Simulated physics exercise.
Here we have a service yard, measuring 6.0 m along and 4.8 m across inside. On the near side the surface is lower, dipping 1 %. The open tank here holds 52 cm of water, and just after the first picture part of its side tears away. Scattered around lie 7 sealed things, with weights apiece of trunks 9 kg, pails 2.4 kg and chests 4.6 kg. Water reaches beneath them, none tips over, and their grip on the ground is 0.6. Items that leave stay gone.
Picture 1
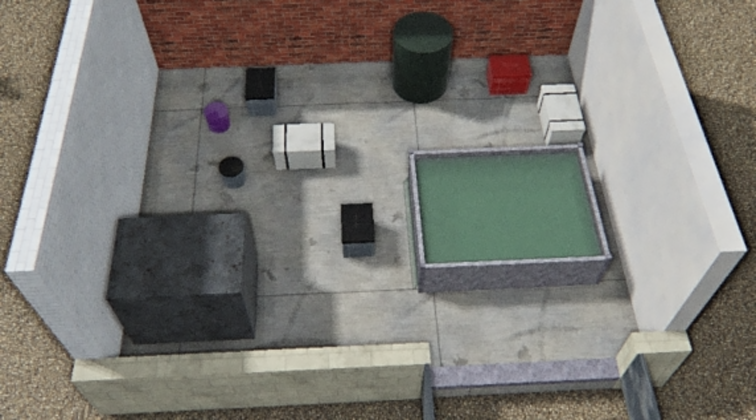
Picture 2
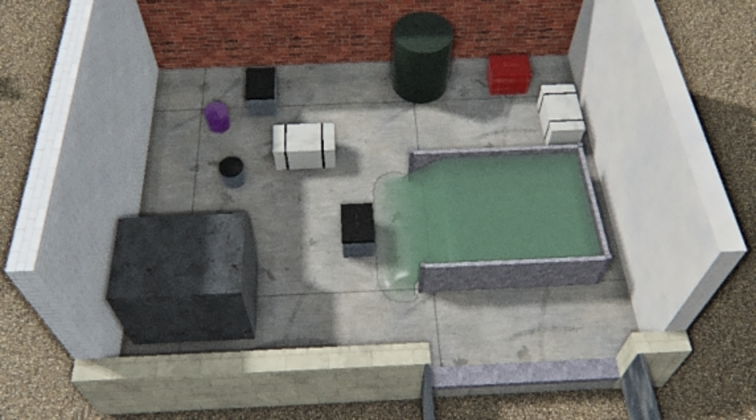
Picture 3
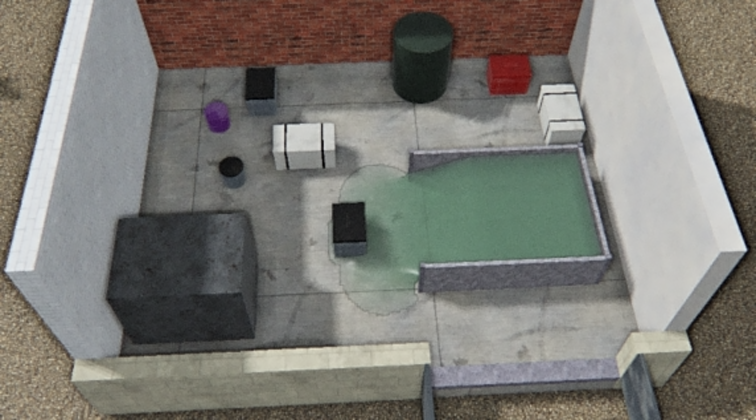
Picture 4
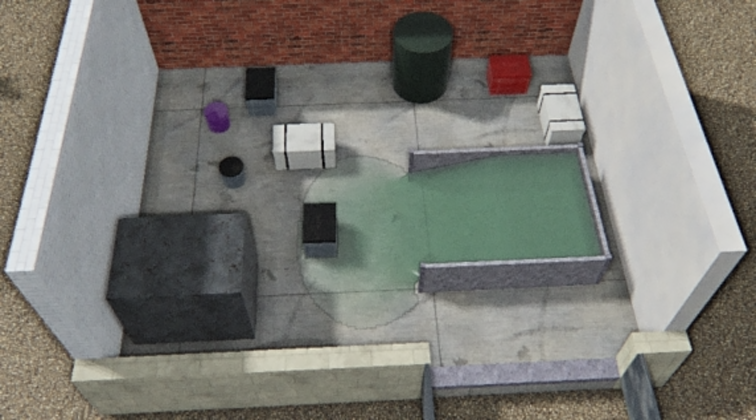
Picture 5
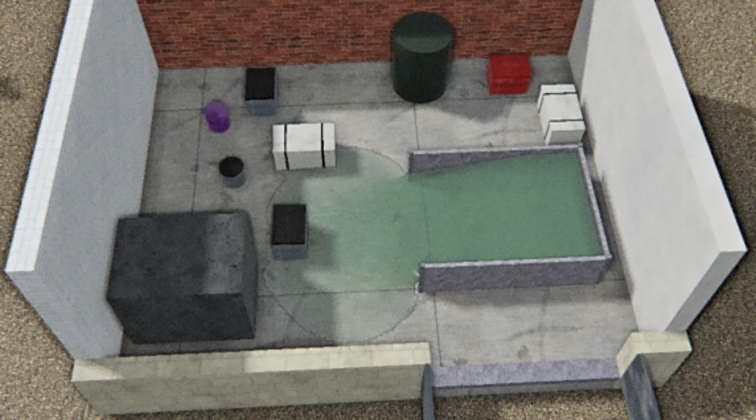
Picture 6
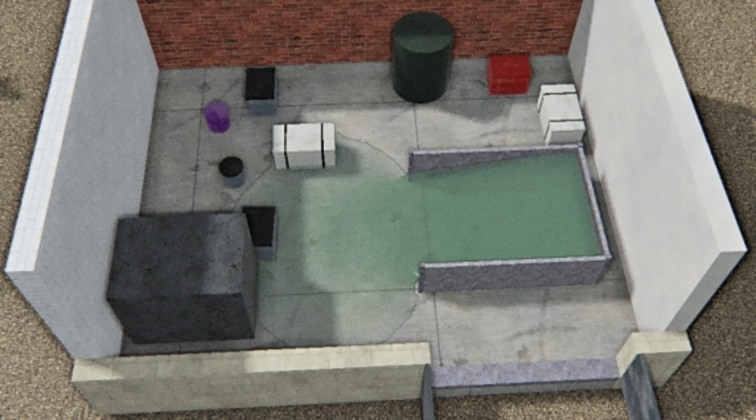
In a walled yard, water spreads left from an open tank, pushing a black-topped box left.
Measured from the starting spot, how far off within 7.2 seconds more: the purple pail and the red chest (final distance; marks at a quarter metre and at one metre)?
In the end the purple pail strays a long way. The red chest lingers near its start.
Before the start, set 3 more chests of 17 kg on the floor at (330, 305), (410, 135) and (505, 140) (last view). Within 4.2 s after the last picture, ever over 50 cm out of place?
First beyond, then within, then within.
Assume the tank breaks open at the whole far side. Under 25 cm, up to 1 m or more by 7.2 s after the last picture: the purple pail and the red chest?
Under that change the purple pail would be borne far and the red chest would drift slightly.
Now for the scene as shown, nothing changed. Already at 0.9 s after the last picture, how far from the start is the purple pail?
Roughly 0 cm by then.
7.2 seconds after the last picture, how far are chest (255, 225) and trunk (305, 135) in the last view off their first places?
Taken in order, the shifts are 100 cm and 300 cm.
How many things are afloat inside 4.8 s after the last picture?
Total: 5.
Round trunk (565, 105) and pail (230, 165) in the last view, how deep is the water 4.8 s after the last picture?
Depths: Near 0 cm, then near 9 cm.
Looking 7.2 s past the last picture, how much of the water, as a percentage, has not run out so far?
Close to 94 in a hundred parts remain.
Then, 0.9 s after the last picture the purple pail is near (216, 111), 0.0 m from its start, aground; the red chest is near (510, 65), 0.0 m from its start, aground; 0 of 7 are out; 1 afloat.
Then, 2.8 s after the last picture the purple pail is near (214, 54), 0.9 m from its start, afloat; the red chest is near (510, 65), 0.0 m from its start, aground; 0 of 7 are out; 4 afloat.
Then, 4.8 s after the last picture the purple pail is near (395, 87), 2.5 m from its start, afloat; the red chest is near (510, 65), 0.0 m from its start, aground; 0 of 7 are out; 5 afloat.
Then, 7.2 s after the last picture the purple pail is near (545, 109), 4.5 m from its start, afloat; the red chest is near (510, 65), 0.0 m from its start, aground; 0 of 7 are out; 6 afloat.
